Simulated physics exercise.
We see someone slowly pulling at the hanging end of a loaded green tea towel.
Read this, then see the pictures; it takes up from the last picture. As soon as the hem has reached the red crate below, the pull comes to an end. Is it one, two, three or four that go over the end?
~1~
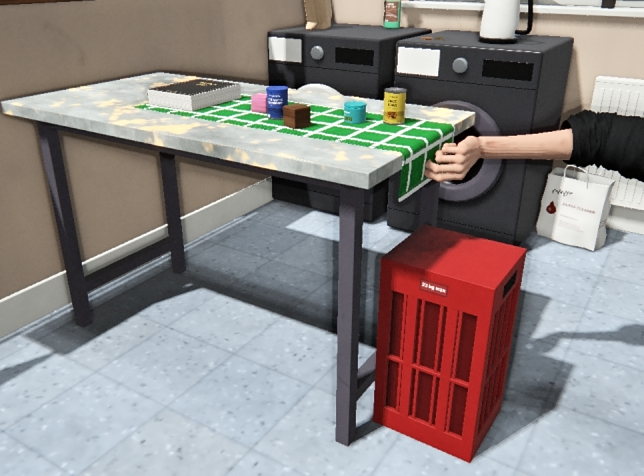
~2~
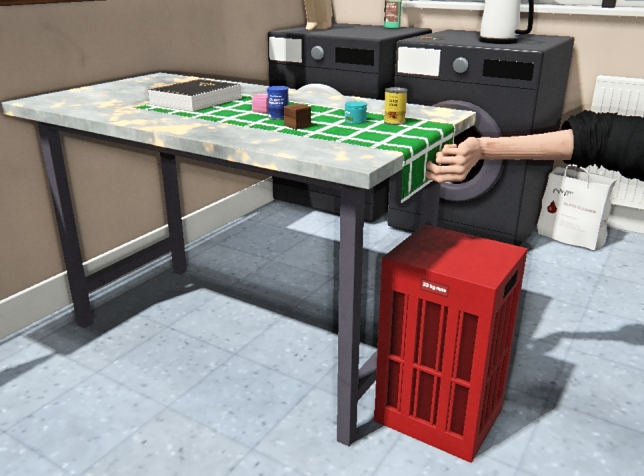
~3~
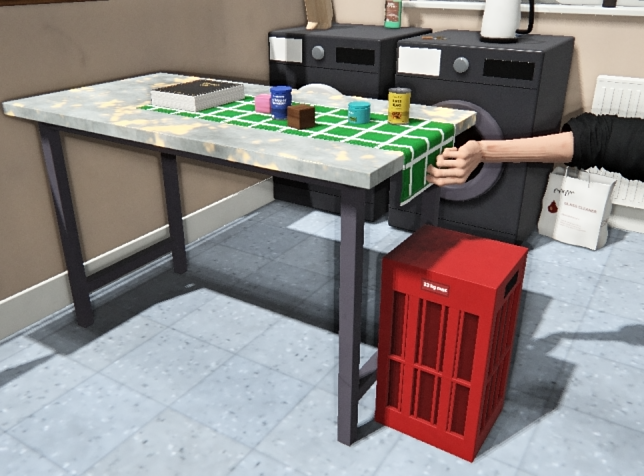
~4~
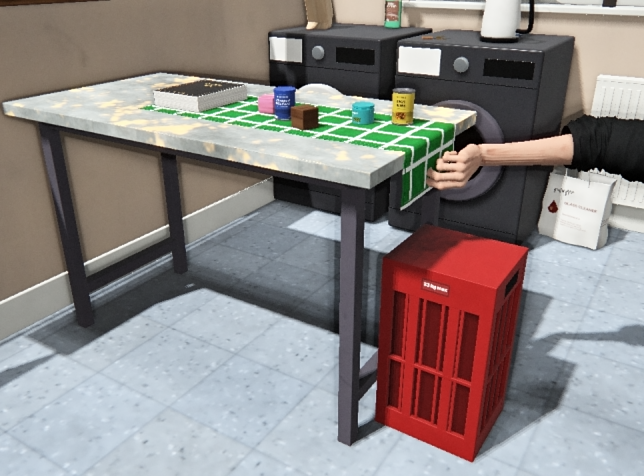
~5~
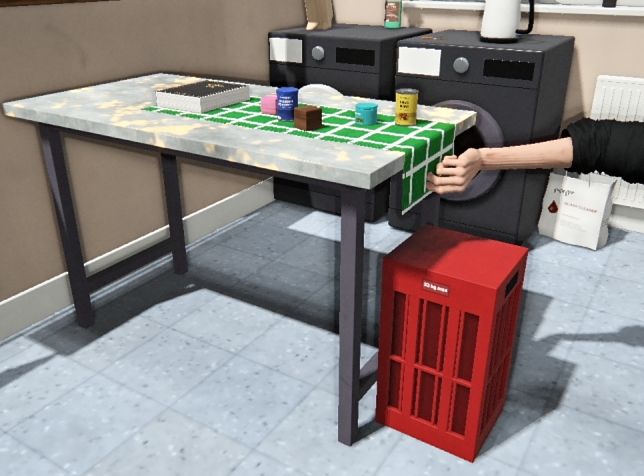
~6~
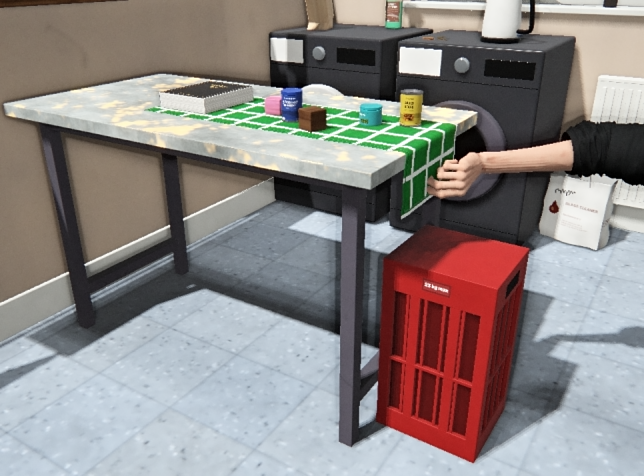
It is one.
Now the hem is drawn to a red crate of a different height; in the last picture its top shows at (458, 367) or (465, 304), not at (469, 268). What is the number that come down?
For the first height 4, for the second 2.
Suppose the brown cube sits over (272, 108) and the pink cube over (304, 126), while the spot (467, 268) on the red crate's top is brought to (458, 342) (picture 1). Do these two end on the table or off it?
In the end the brown cube is still on top and the pink cube is no longer on top.
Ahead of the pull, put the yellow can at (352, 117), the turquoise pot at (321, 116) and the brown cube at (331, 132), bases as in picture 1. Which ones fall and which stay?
The yellow can ends up on top still, the turquoise pot ends up on top still, the brown cube ends up on top still.
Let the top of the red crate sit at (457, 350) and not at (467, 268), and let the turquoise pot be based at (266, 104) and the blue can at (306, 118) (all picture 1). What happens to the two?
The turquoise pot stays aboard; the blue can is lost.
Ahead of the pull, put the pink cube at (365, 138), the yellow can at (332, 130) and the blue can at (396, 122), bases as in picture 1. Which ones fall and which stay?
Pink cube: Off. Yellow can: Still up. Blue can: Off.
A little later, hem near (428, 228); all still up.
Next, hem on the crate; yellow can gone.
When it is over, hem on the crate; yellow can gone. The table loses one.
